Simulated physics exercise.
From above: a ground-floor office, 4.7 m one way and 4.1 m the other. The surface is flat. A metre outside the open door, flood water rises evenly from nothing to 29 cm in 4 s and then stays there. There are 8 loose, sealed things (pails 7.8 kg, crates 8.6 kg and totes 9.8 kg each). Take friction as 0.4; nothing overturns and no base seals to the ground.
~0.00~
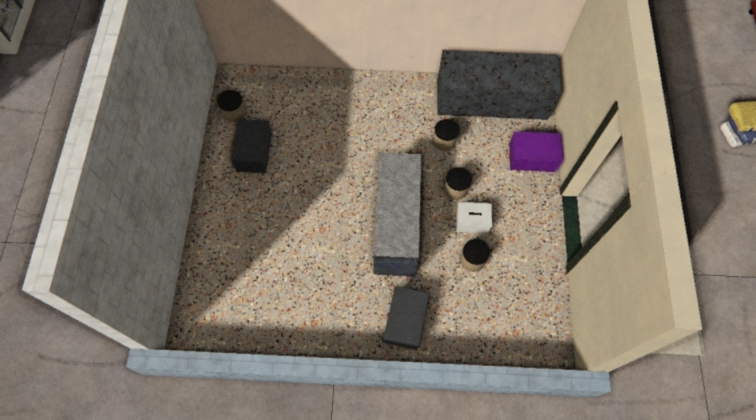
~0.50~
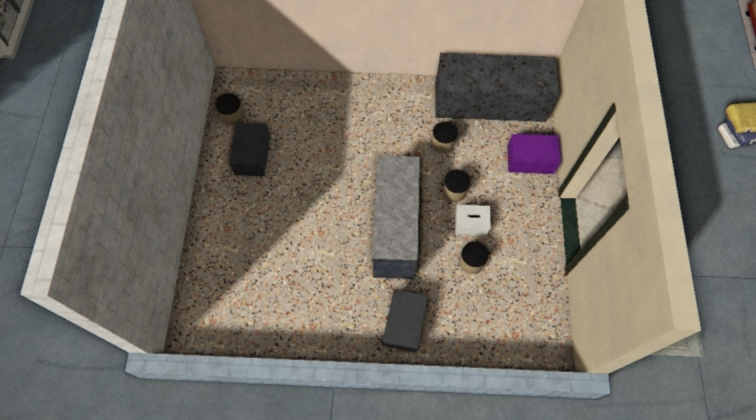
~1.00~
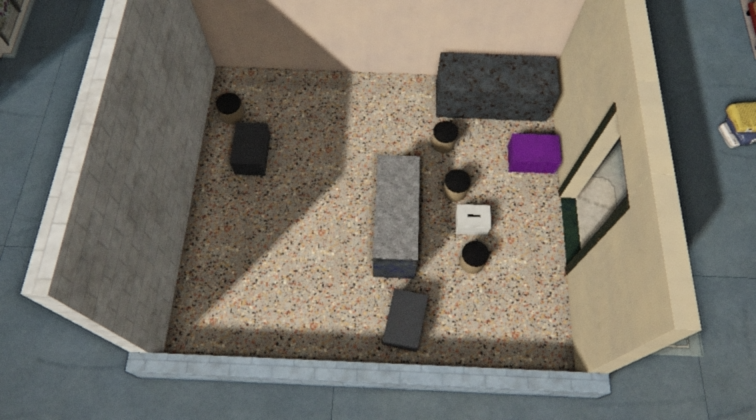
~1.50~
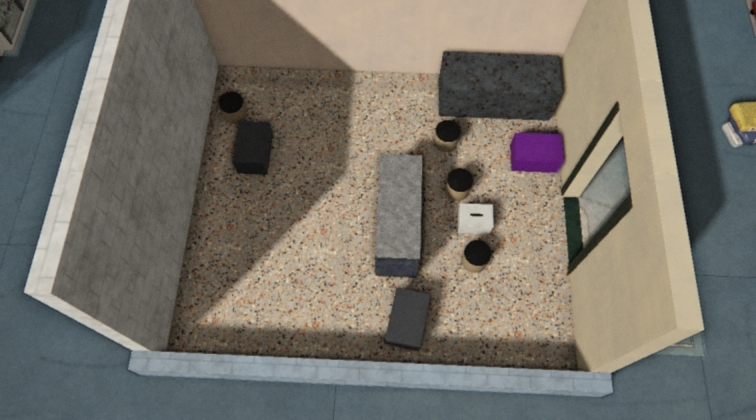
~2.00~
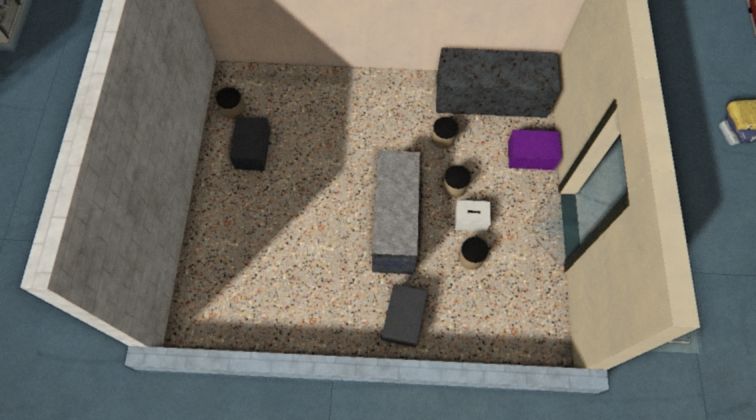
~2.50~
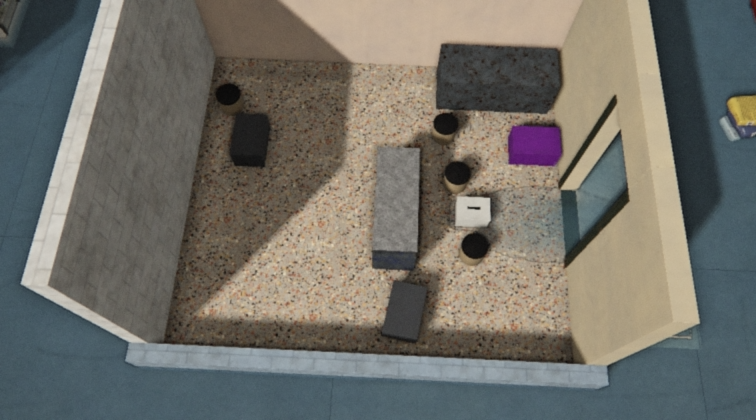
Water creeps in through the opening on the right and spreads across the speckled floor.
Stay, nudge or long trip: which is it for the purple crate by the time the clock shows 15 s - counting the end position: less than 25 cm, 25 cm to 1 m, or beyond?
The purple crate slides a little.
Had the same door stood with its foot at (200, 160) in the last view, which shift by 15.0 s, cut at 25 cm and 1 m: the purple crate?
Then the purple crate ends far away.
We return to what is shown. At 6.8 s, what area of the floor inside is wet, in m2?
Some 14 m2.
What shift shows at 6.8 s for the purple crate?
About 0 cm.
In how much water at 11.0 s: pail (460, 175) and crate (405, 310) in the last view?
About 13 and 10 cm.
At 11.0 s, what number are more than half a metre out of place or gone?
7 of them.
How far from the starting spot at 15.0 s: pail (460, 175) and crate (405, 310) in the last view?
In turn: 140 cm, 250 cm.
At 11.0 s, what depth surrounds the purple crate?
Roughly 8 cm.
After 3.5 s the purple crate is near (537, 140), 0.0 m from its start, aground; 0 afloat.
After 6.8 s the purple crate is near (536, 139), 0.0 m from its start, afloat; 2 afloat.
After 11.0 s the purple crate is near (528, 124), 0.2 m from its start, afloat; 7 afloat.
After 15.0 s the purple crate is near (505, 118), 0.5 m from its start, afloat; 8 afloat.
